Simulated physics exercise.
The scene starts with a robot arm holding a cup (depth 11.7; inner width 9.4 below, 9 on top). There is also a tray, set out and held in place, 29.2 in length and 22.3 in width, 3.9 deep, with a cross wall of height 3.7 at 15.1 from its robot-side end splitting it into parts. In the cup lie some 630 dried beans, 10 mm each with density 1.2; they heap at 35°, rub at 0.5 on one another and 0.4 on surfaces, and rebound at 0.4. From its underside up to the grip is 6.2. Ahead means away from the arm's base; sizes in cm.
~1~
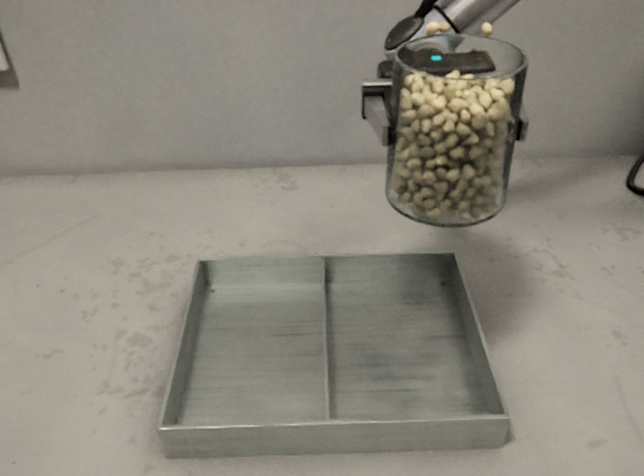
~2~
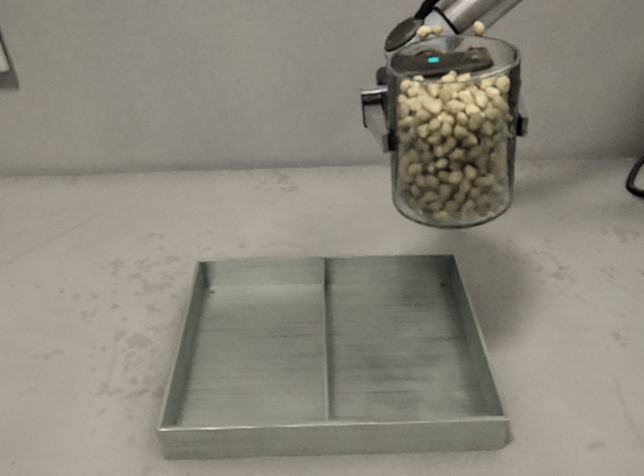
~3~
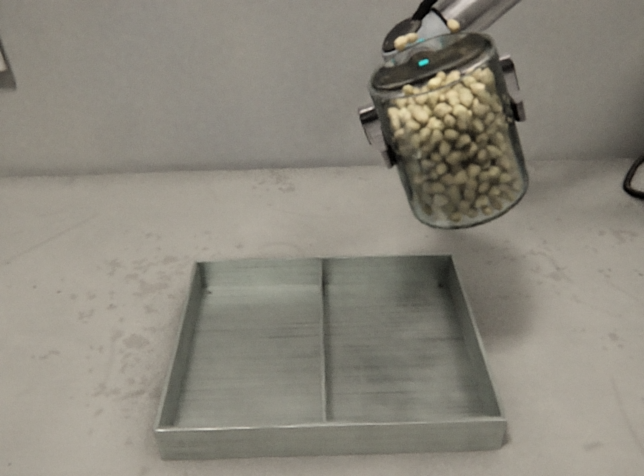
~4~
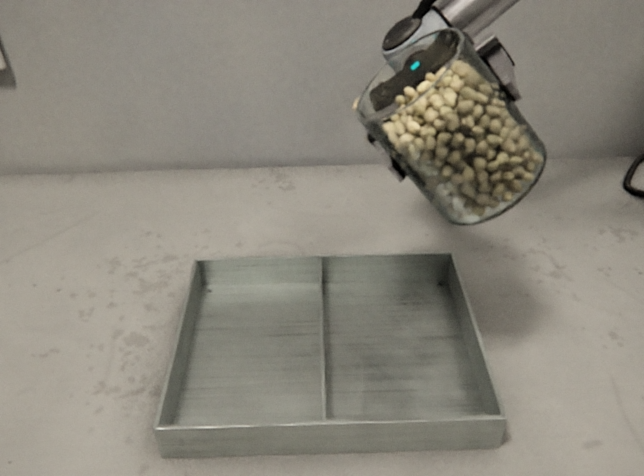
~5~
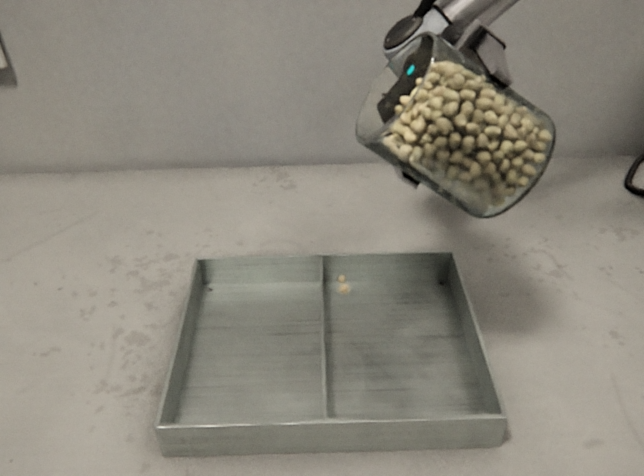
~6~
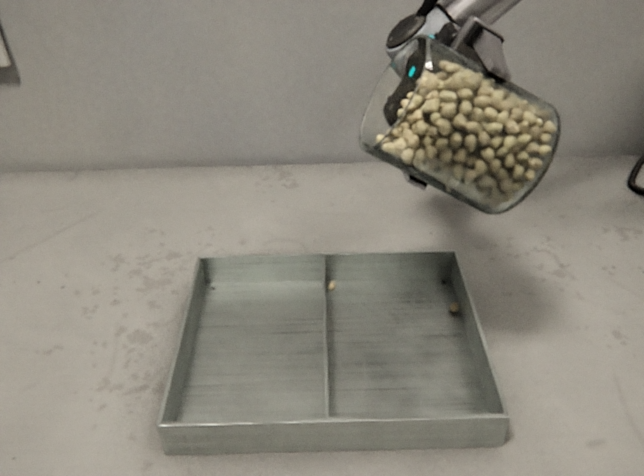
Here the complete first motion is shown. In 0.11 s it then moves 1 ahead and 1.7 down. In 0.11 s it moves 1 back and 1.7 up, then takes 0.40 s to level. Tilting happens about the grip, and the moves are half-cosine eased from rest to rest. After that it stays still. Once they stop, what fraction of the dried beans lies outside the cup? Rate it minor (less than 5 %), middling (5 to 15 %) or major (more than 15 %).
Minor, less than 5 %.
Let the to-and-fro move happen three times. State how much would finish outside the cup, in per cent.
Then about 0 per cent.
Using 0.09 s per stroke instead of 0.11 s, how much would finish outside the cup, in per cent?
It would be some 0 %.
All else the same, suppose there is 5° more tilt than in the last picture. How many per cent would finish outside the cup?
Then something close to 0 in a hundred.
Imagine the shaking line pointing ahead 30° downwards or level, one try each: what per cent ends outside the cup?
0 and 0 %.
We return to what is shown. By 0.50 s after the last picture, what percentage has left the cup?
Some 0 per cent.
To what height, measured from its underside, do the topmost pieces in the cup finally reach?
The top sits some 11.0 cm up.
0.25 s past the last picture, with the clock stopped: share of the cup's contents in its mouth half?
Around 35 percent.
Then, 0.25 s after the last picture, tilted 59° forward, highest piece 30 above the table; 626 in the cup, 2 in the robot-side part.
Then, 0.50 s after the last picture, tilted 13° forward, highest piece 29 above the table; 625 in the cup, 2 in the robot-side part, 1 in the far-side part.
Then, 0.82 s after the last picture, level, highest piece 30 above the table; 625 in the cup, 2 in the robot-side part, 1 in the far-side part.
Then, 1.87 s after the last picture, level, highest piece 30 above the table; 625 in the cup, 2 in the robot-side part, 1 in the far-side part.
Final count, 625 in the cup, 2 in the robot-side part, 1 in the far-side part. That is 0 % outside the cup.
